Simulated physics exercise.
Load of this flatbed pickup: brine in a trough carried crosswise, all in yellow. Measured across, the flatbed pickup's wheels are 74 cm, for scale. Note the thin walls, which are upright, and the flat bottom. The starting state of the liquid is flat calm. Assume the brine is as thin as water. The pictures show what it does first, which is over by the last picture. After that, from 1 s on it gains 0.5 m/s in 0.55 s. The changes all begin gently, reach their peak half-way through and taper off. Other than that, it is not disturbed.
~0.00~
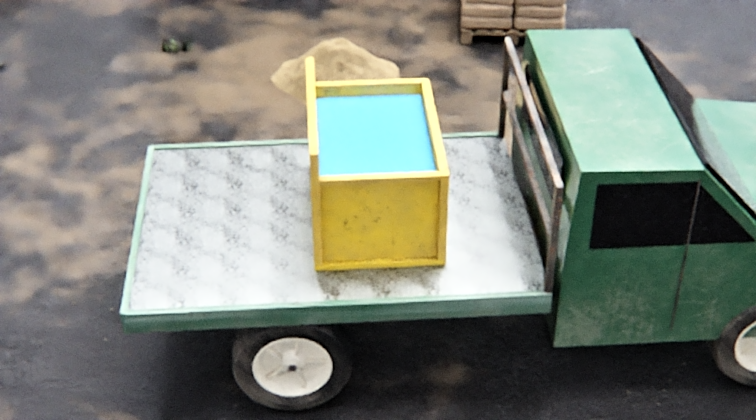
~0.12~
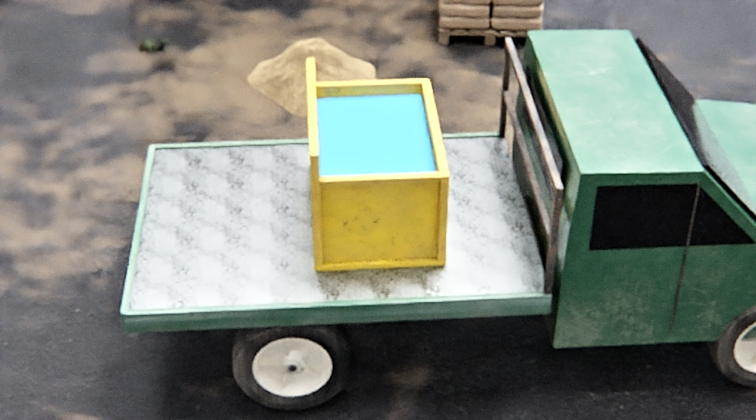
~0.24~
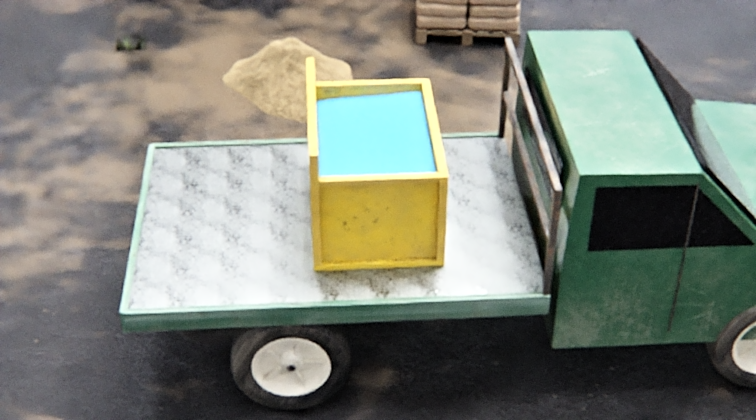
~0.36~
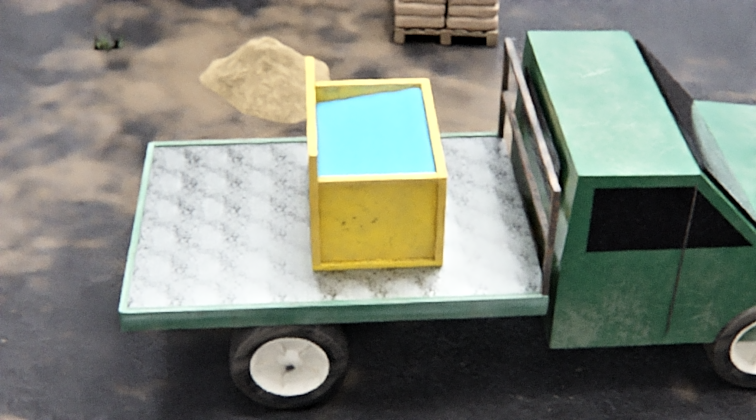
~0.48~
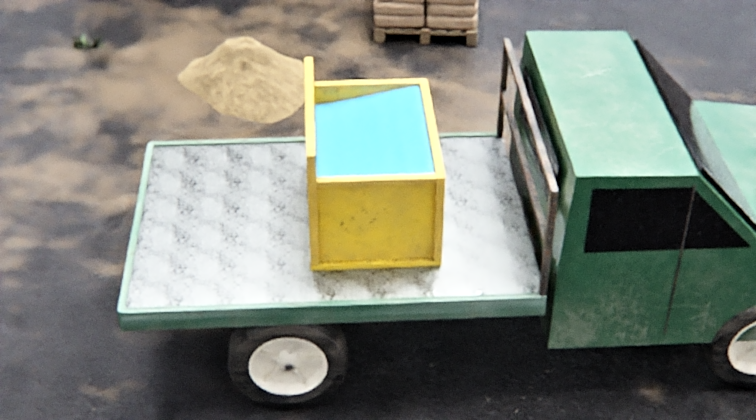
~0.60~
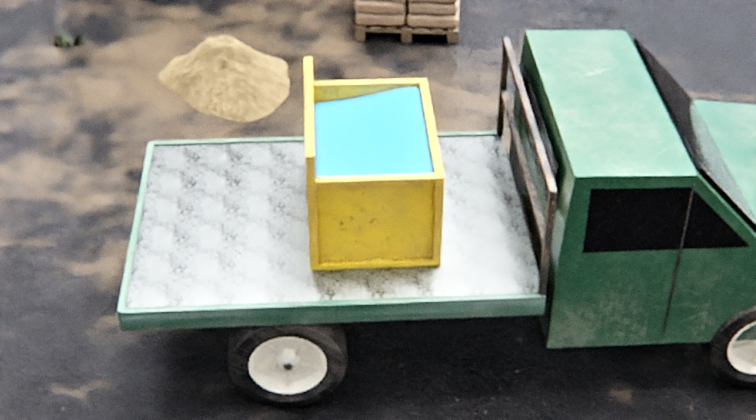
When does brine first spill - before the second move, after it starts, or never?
Never.
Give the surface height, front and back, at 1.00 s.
Front reads 50 centimetres, back reads 58 centimetres.
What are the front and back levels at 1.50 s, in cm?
Reading: About 54 cm in front, about 54 cm behind.
By 1.00 s the surface is 50 cm up at the front and 59 cm at the back; nothing has left.
By 1.50 s the surface is 53 cm up at the front and 54 cm at the back; nothing has left.
By 2.10 s the surface is 54 cm up at the front and 53 cm at the back; nothing has left.
By 4.53 s nothing has left.
